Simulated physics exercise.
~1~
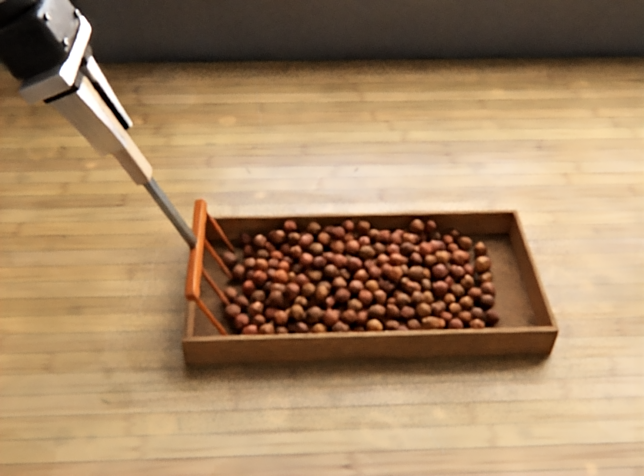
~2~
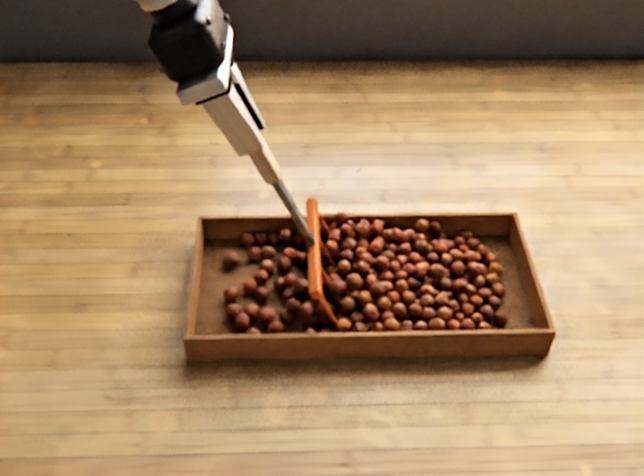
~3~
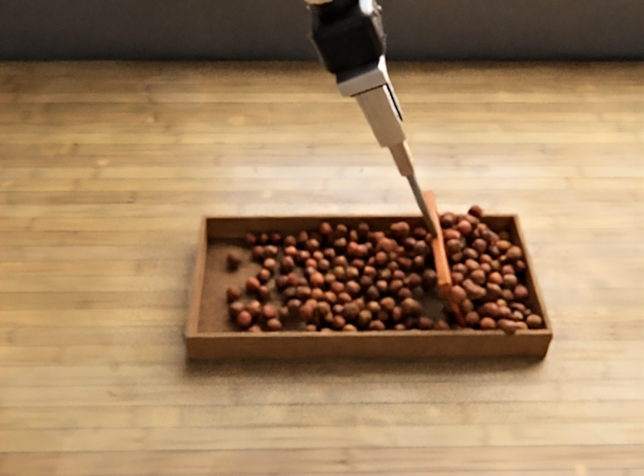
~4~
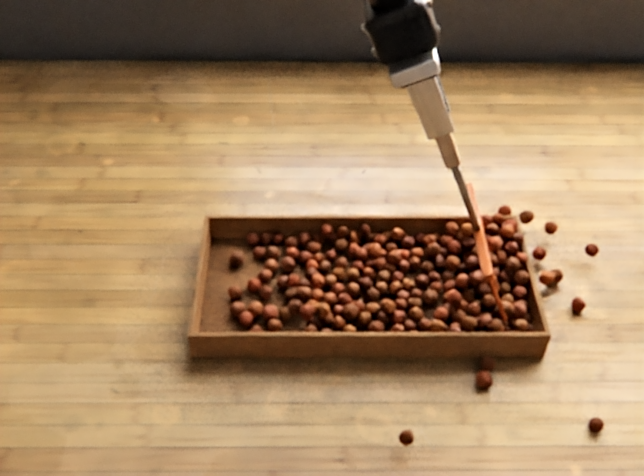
A robot arm drags an orange rake right through a tray of hazelnuts, spilling several.
